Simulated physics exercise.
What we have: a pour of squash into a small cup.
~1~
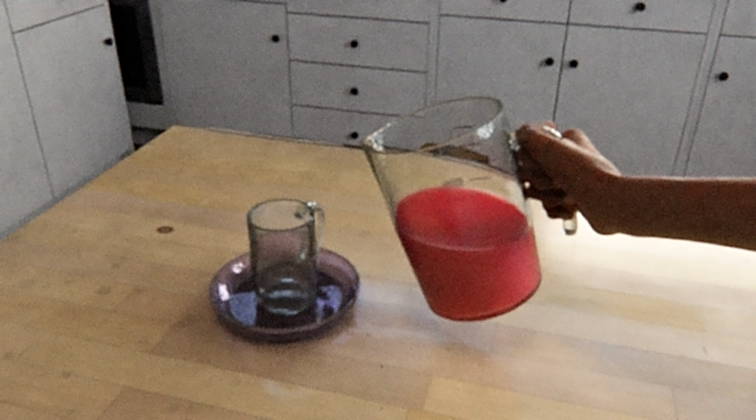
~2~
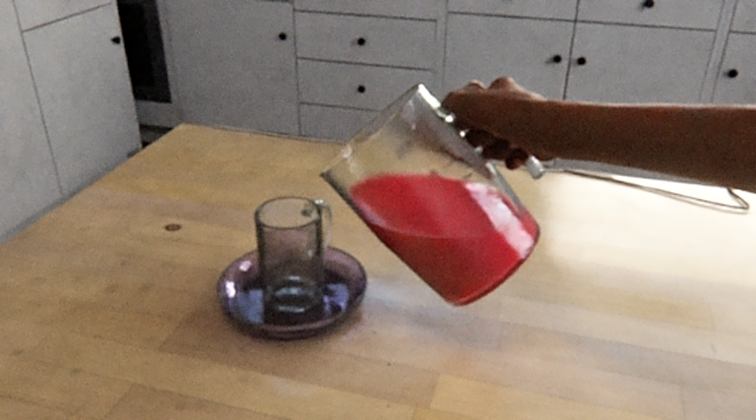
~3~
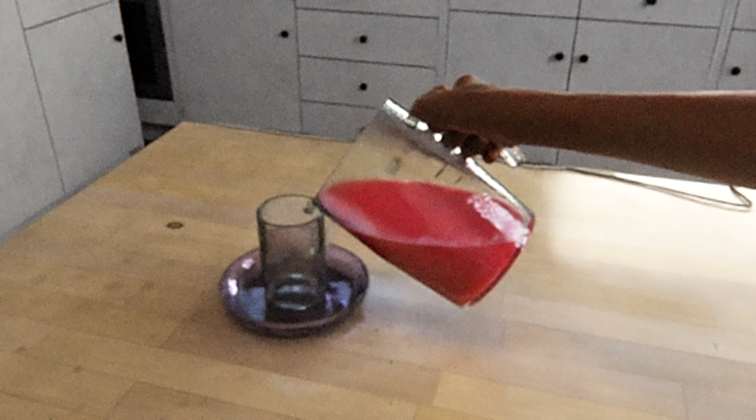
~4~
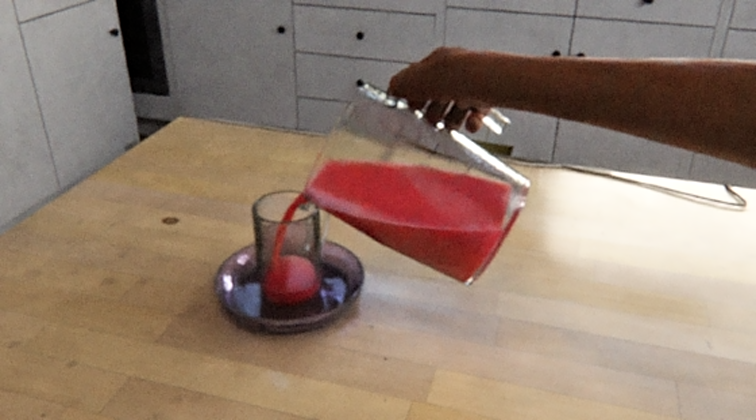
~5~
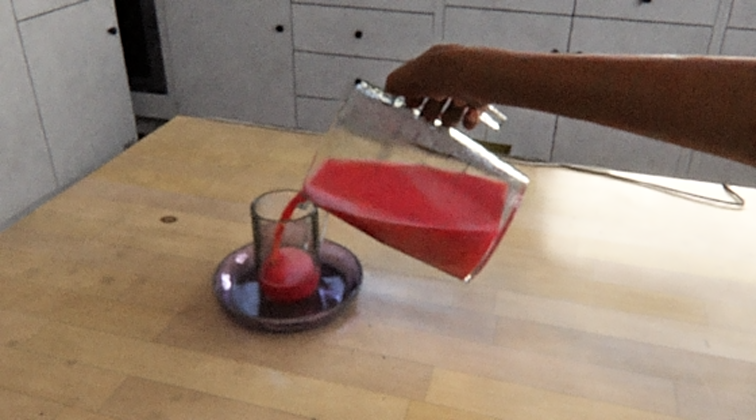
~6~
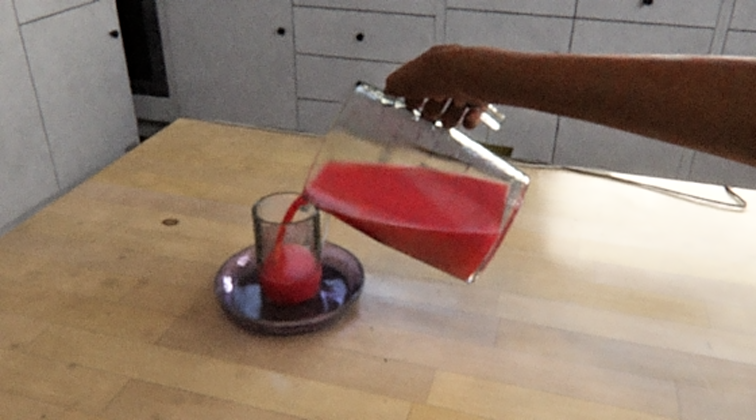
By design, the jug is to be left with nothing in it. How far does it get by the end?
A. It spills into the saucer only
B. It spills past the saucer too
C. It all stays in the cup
It spills past the saucer too.
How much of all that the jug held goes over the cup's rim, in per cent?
Share: Near 60 per cent.
Next, the cup is full to the brim; the saucer is wet, with room to spare.
After that, the cup is full to the brim; the saucer is full and running over.
Finally, the cup is full to the brim; the saucer is full and running over.
